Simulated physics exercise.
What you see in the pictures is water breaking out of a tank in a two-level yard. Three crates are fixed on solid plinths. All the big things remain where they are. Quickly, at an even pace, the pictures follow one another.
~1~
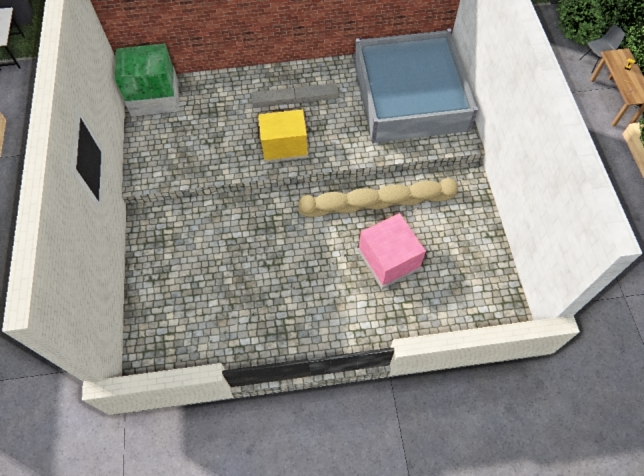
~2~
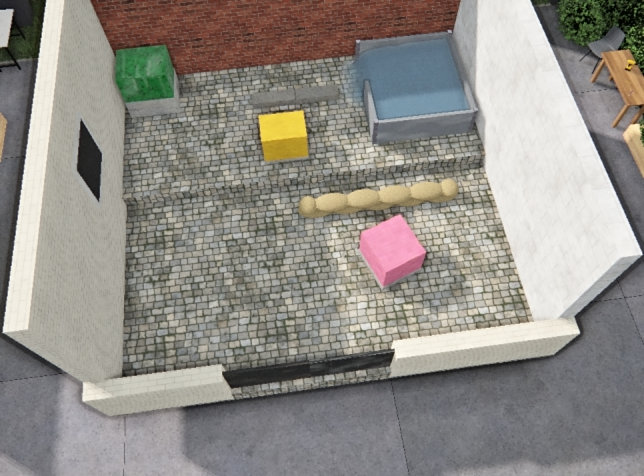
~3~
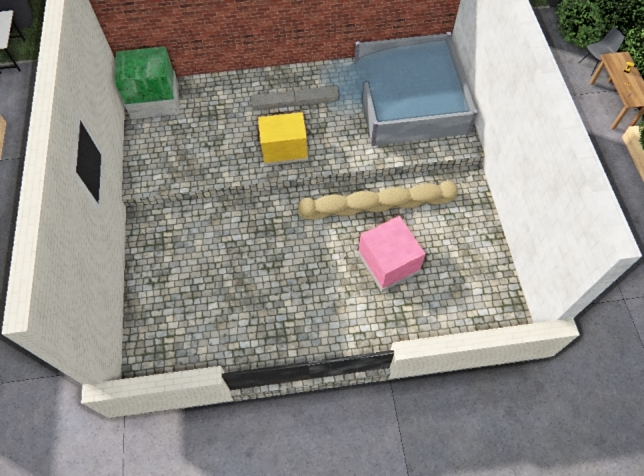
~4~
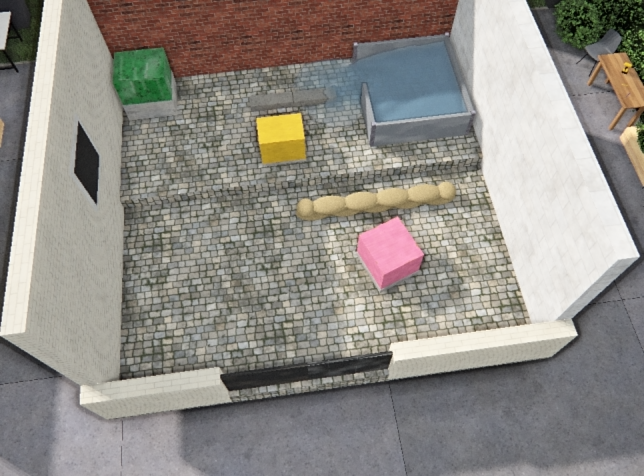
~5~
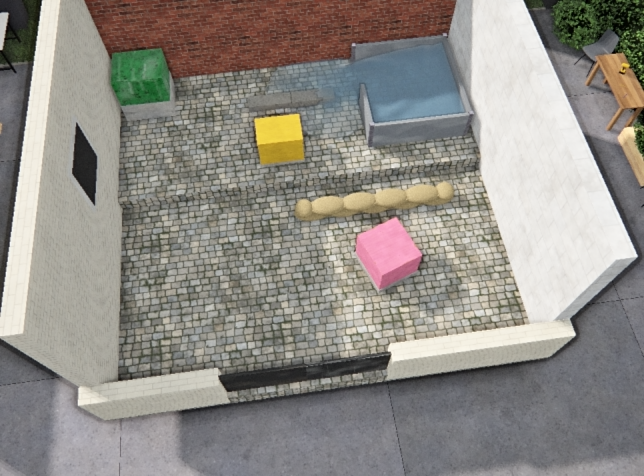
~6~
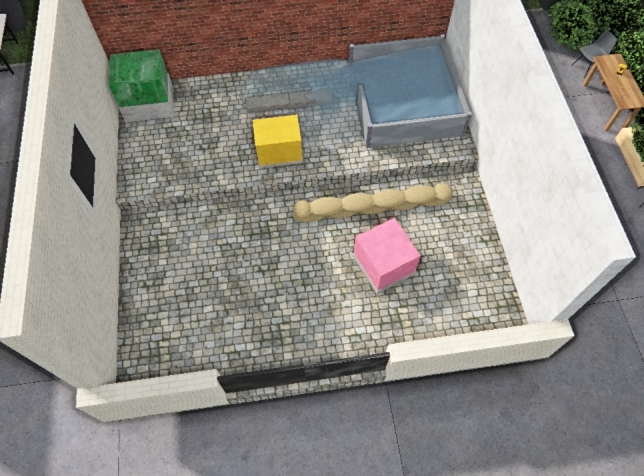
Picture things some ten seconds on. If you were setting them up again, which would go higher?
In the end pink crate: Remains dry. Green crate: Remains dry. Yellow crate: Becomes wet.
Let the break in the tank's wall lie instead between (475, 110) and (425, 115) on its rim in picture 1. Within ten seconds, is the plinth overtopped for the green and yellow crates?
My take: The green one stays clear, while the yellow one stays clear.
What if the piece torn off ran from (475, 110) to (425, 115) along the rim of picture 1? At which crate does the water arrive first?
The crate marked pink.
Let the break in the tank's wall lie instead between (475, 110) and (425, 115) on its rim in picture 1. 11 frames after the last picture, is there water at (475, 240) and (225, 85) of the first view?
Going in the order you asked, the first is drenched and the second is never reached.
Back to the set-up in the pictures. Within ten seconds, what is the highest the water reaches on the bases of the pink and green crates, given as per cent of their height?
60 %, then 80 %.
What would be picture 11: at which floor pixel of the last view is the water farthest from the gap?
I'd go with roughly (160, 85).
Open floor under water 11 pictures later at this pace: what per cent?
I reckon around 25 %.
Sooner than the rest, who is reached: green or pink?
I'd go with the green-painted one.
A moment on, water covers 15 % of the floor; the pink crate not reached, the green crate water round its plinth, the yellow crate water round its plinth.
Next, water covers 25 % of the floor; the pink crate not reached, the green crate water round its plinth, the yellow crate water round its plinth.
Then, water covers 35 % of the floor; the pink crate not reached, the green crate water round its plinth, the yellow crate water round its plinth.
Later, water covers 60 % of the floor; the pink crate not reached, the green crate water round its plinth, the yellow crate water round its plinth.
In the end, water covers 80 % of the floor; the pink crate stayed above the water, the green crate stayed above the water, the yellow crate was topped.
